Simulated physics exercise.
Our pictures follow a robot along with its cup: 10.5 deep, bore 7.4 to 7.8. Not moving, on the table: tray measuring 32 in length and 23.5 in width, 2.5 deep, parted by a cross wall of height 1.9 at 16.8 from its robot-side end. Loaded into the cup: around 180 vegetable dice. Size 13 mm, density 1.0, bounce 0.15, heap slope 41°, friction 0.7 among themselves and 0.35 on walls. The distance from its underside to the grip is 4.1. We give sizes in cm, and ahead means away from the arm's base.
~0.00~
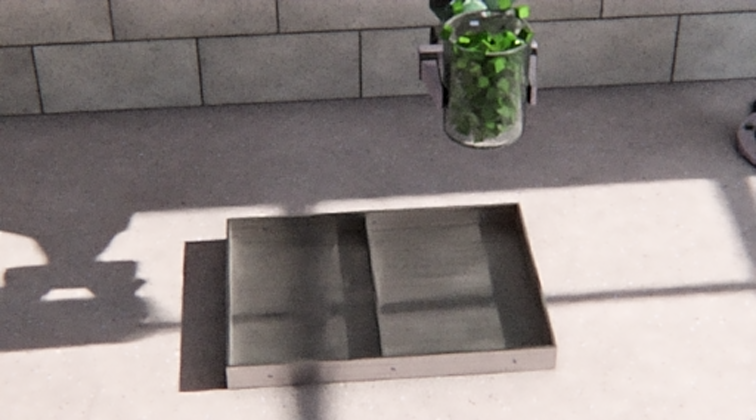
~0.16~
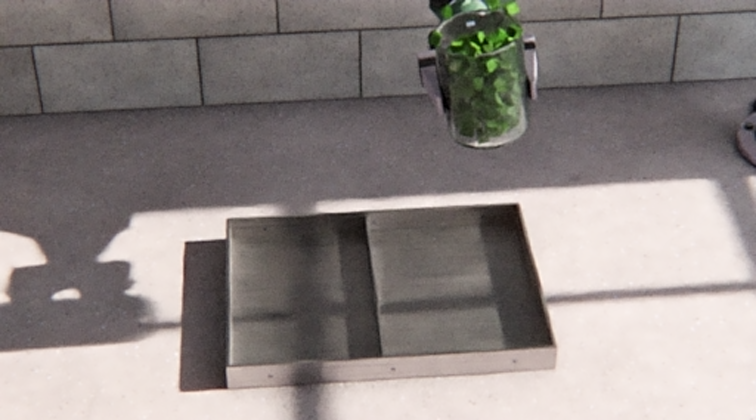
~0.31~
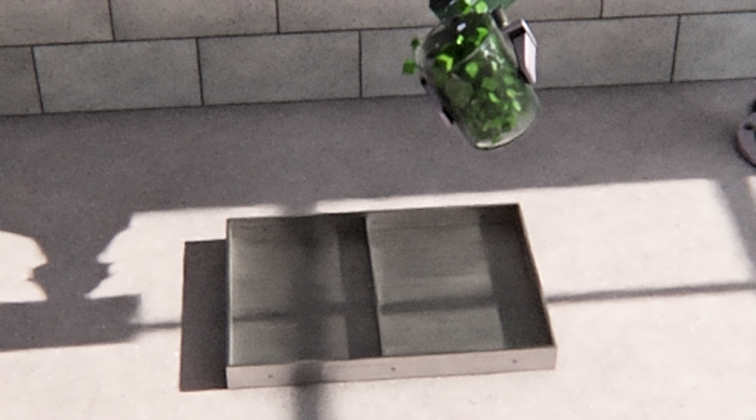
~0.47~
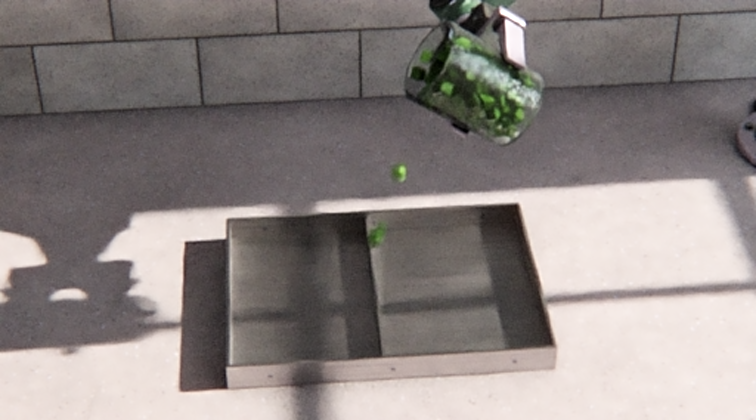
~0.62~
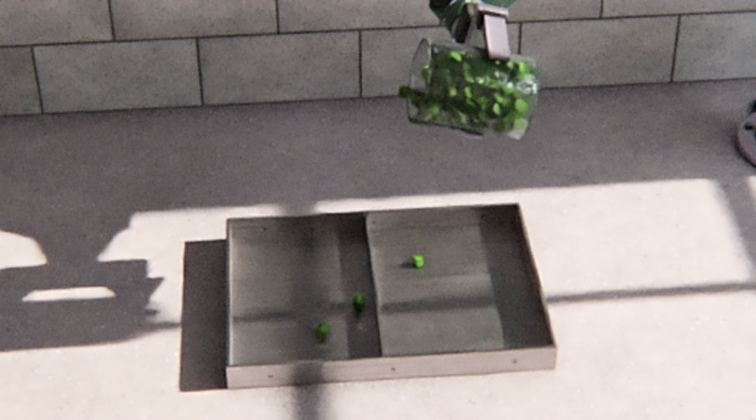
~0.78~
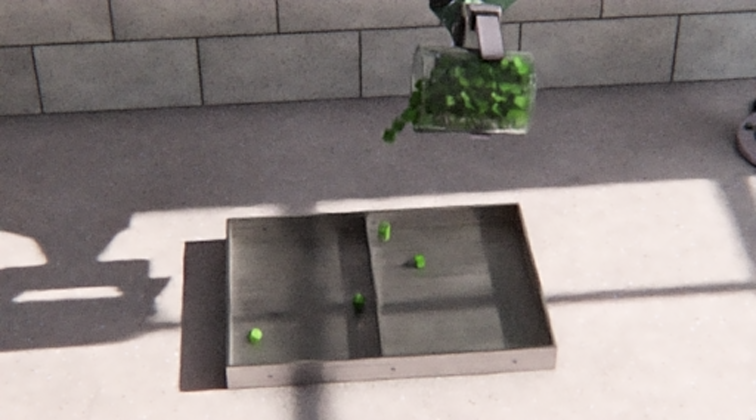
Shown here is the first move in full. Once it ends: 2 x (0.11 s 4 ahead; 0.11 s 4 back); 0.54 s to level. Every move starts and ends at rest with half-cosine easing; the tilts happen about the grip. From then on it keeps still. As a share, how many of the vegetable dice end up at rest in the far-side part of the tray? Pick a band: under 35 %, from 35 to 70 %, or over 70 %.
From 35 to 70 %.
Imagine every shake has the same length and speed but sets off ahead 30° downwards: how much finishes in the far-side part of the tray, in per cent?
I'd say close to 35 per cent.
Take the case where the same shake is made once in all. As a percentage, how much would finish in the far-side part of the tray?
It would be near 45 per cent.
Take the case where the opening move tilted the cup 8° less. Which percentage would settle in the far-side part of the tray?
Expected: Around 35 %.
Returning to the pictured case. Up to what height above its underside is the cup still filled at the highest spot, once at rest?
Around 5.5 centimetres above the underside.
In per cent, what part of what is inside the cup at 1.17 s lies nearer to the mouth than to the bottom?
Near 75 in a hundred.
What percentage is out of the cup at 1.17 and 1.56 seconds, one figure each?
In turn: 50 %, then 65 %.
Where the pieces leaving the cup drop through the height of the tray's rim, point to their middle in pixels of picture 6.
Centre: Roughly (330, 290).
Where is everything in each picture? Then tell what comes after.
The first picture shows cup middle at (486, 81), level; upper third of the load around (487, 56), from x 445 to 525, top at y 5; 180 in the cup.
The second picture shows cup middle at (484, 82), tilted 8° forward; upper third of the load around (483, 57), from x 435 to 520, top at y 5.
The third picture shows cup middle at (480, 83), tilted 29° forward; upper third of the load around (474, 62), from x 410 to 525, top at y 5; 178 in the cup, 2 in flight or on a rim.
The fourth picture shows cup middle at (476, 86), tilted 55° forward; upper third of the load around (469, 68), from x 375 to 525, top at y 40; 177 in the cup, 1 in the robot-side part, 2 in flight or on a rim.
The fifth picture shows cup middle at (474, 90), tilted 76° forward; upper third of the load around (474, 71), from x 320 to 525, top at y 55; 177 in the cup, 2 in the far-side part, 1 in the robot-side part.
The sixth picture shows cup middle at (473, 91), tilted 84° forward; upper third of the load around (484, 74), from x 255 to 525, top at y 60; 174 in the cup, 2 in the far-side part, 1 in the robot-side part, 3 in flight or on a rim.
After 1.17 s, tilted 84° forward, highest piece 26 above the table; 92 in the cup, 65 in the far-side part, 9 in the robot-side part, 14 in flight or on a rim.
After 1.56 s, tilted 24° forward, highest piece 30 above the table; 97 in the far-side part, 64 in the cup, 19 in the robot-side part.
After 1.96 s, level, highest piece 27 above the table; 97 in the far-side part, 64 in the cup, 19 in the robot-side part.
After 3.01 s, level, highest piece 27 above the table; 97 in the far-side part, 64 in the cup, 19 in the robot-side part.
At rest, 97 in the far-side part, 64 in the cup, 19 in the robot-side part. That is 54 % in the far-side part of the tray.
